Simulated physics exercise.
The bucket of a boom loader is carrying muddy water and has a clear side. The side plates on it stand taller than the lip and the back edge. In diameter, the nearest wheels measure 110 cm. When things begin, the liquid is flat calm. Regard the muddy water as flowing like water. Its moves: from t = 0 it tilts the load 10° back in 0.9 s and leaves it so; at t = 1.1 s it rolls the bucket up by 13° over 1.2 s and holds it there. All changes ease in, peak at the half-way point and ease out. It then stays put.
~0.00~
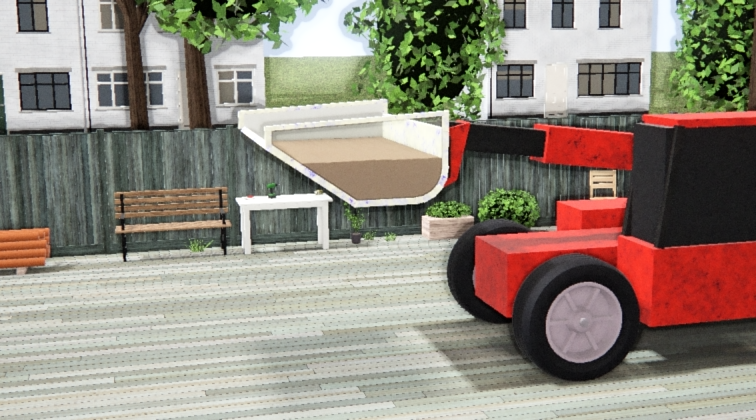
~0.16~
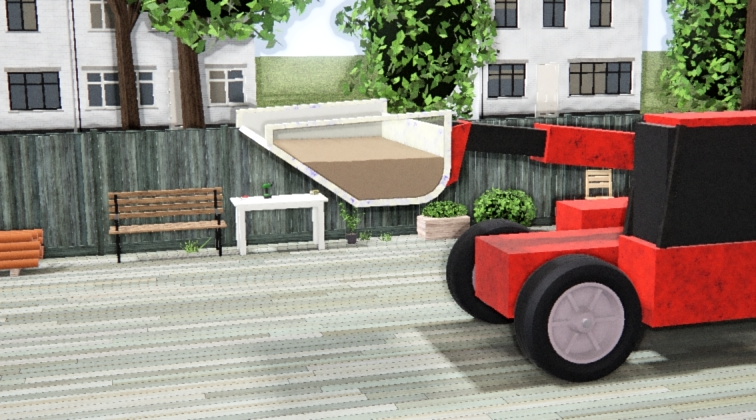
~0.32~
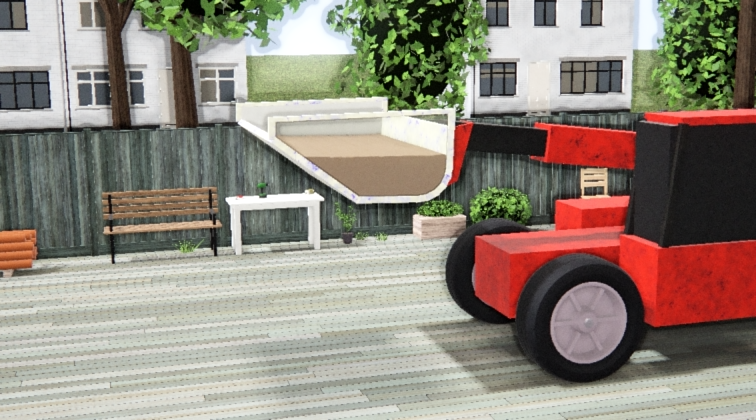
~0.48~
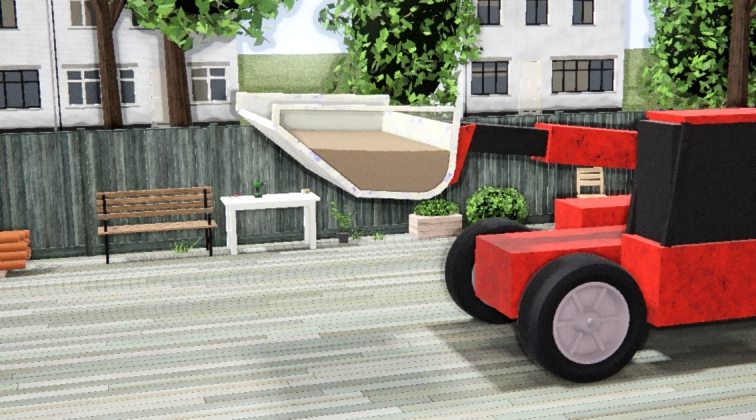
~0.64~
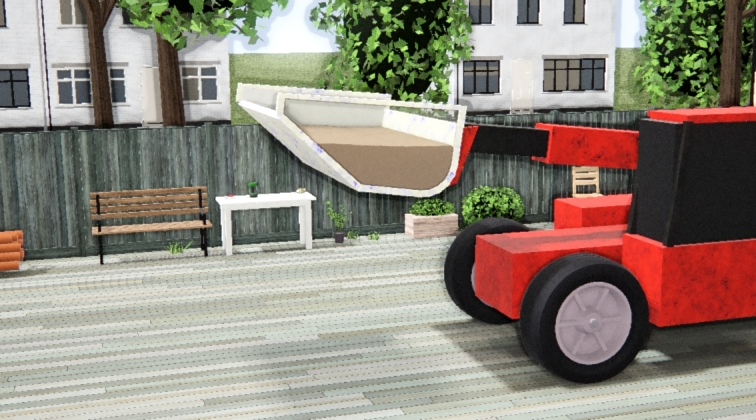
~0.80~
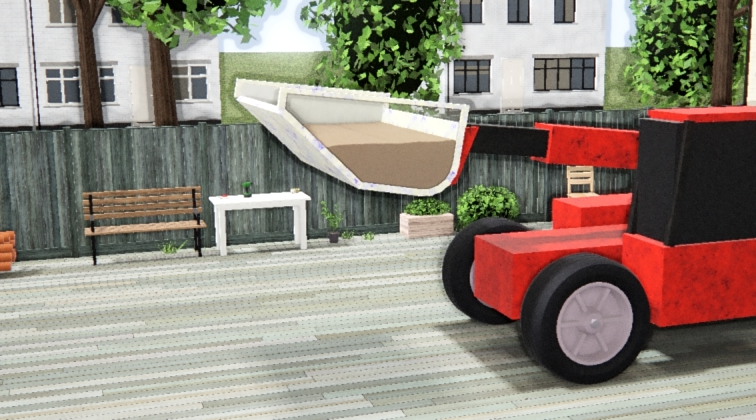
Red boom loader tilting its white, clear-sided bucket of brown muddy water gently back, in front of a garden fence and bench.
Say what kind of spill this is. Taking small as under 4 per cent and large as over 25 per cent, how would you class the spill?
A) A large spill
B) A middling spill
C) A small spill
Answer: B.
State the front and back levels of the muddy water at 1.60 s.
Front: 28 cm; back: 40 cm.
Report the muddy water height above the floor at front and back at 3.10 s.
Level: ~ 26 cm in front; 40 cm behind.
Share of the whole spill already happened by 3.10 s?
About 70 percent at that moment.
After 1.60 s the bucket is at 14° back, the surface stands 40 cm at the back and 29 cm at the front; nothing has left.
After 2.35 s the bucket is at 22° back, the surface stands 57 cm at the back and 17 cm at the front; 1 per cent is out, over the back.
After 3.10 s the bucket is at 22° back, the surface stands 40 cm at the back and 26 cm at the front; 6 per cent is out, over the back.
After 5.18 s 10 per cent is out, over the back, 53 of 554 litres.
